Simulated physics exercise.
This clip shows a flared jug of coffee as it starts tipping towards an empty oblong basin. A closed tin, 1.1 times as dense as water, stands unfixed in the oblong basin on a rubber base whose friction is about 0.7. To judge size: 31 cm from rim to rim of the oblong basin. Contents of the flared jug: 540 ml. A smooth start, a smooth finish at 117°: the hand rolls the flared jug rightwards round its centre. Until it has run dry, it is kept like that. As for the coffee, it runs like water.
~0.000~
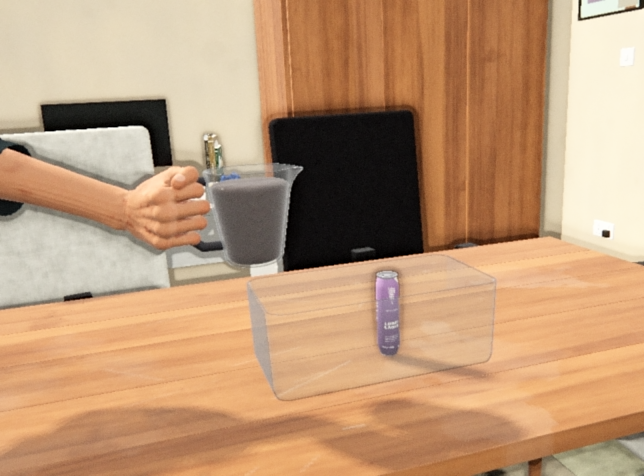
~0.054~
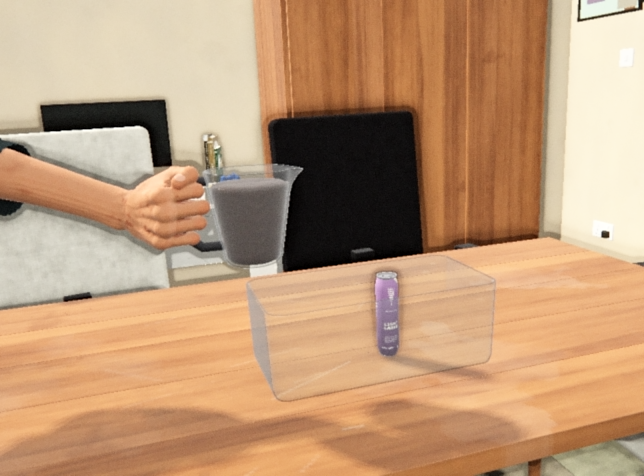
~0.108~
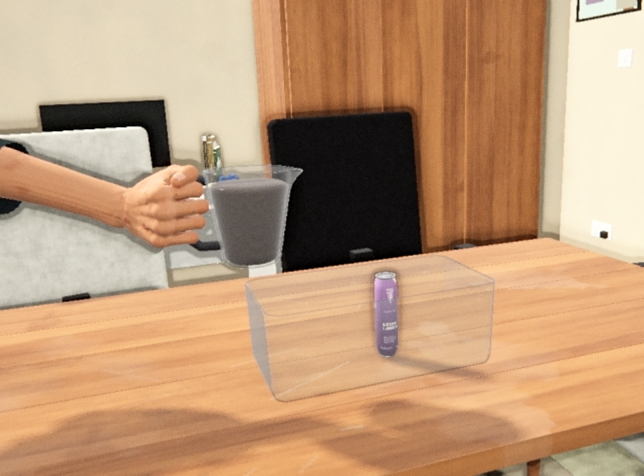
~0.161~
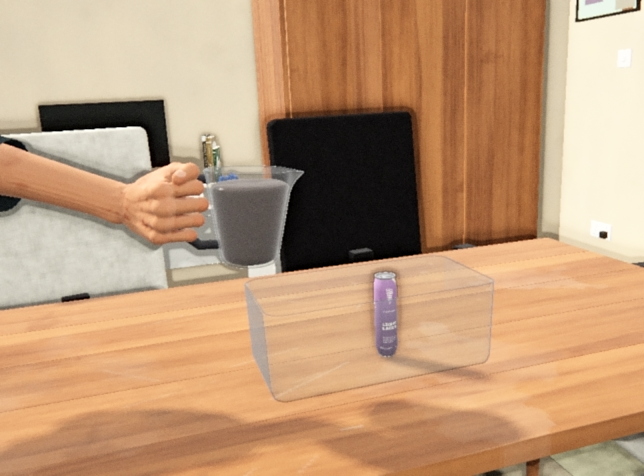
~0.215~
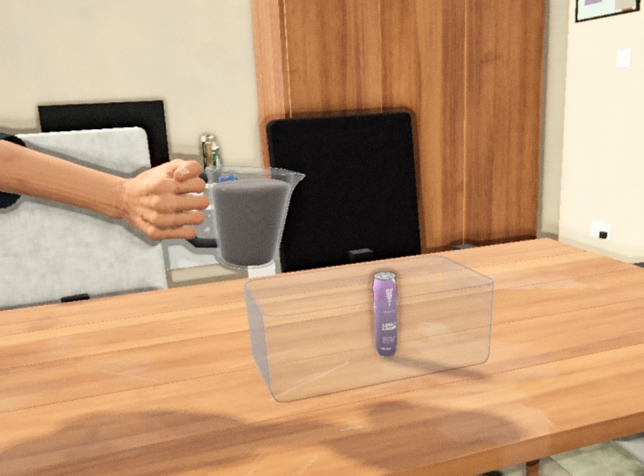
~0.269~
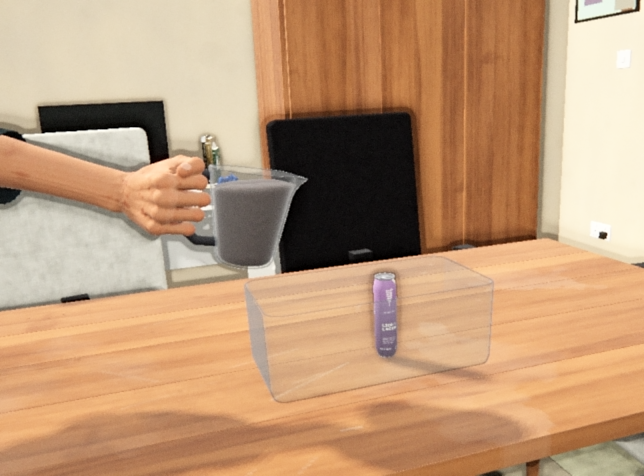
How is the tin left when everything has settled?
The tin is still standing.
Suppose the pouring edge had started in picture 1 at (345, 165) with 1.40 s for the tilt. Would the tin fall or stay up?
After that, the tin overturns.
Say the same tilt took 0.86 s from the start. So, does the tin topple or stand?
Holds steady.
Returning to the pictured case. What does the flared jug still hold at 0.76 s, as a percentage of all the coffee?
72 %.
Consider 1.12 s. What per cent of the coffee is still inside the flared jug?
10 per cent or so.
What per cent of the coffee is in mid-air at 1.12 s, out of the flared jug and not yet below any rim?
Roughly 8 %.
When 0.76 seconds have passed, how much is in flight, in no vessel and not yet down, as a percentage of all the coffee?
Some 16 per cent, I reckon.
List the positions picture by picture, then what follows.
In the first picture, tilt 0°; pouring edge (302, 166); surface from (209, 187) to (287, 180); the oblong basin's rim runs from (256, 298) to (470, 267); the tin's top is at (387, 278).
In the second picture, tilt 0°; pouring edge (302, 167); surface from (209, 187) to (287, 181).
In the third picture, tilt 2°; pouring edge (302, 169); surface from (209, 187) to (286, 182).
In the fourth picture, tilt 4°; pouring edge (303, 171); surface from (210, 186) to (288, 181).
In the fifth picture, tilt 7°; pouring edge (305, 174); surface from (211, 187) to (289, 183).
In the sixth picture, tilt 10°; pouring edge (307, 178); surface from (213, 188) to (294, 183).
By 0.76 s the tilt is 66° and 72 per cent is still to pour; the tin stands where it began.
By 1.12 s the tilt is 106° and 10 per cent is still to pour; the tin stands where it began.
By 1.49 s the tilt is 117° and 0 per cent is still to pour; the tin stands where it began.
By 1.90 s the tilt is 117° and 0 per cent is still to pour; the tin stands where it began.
At rest the tin stands where it began.
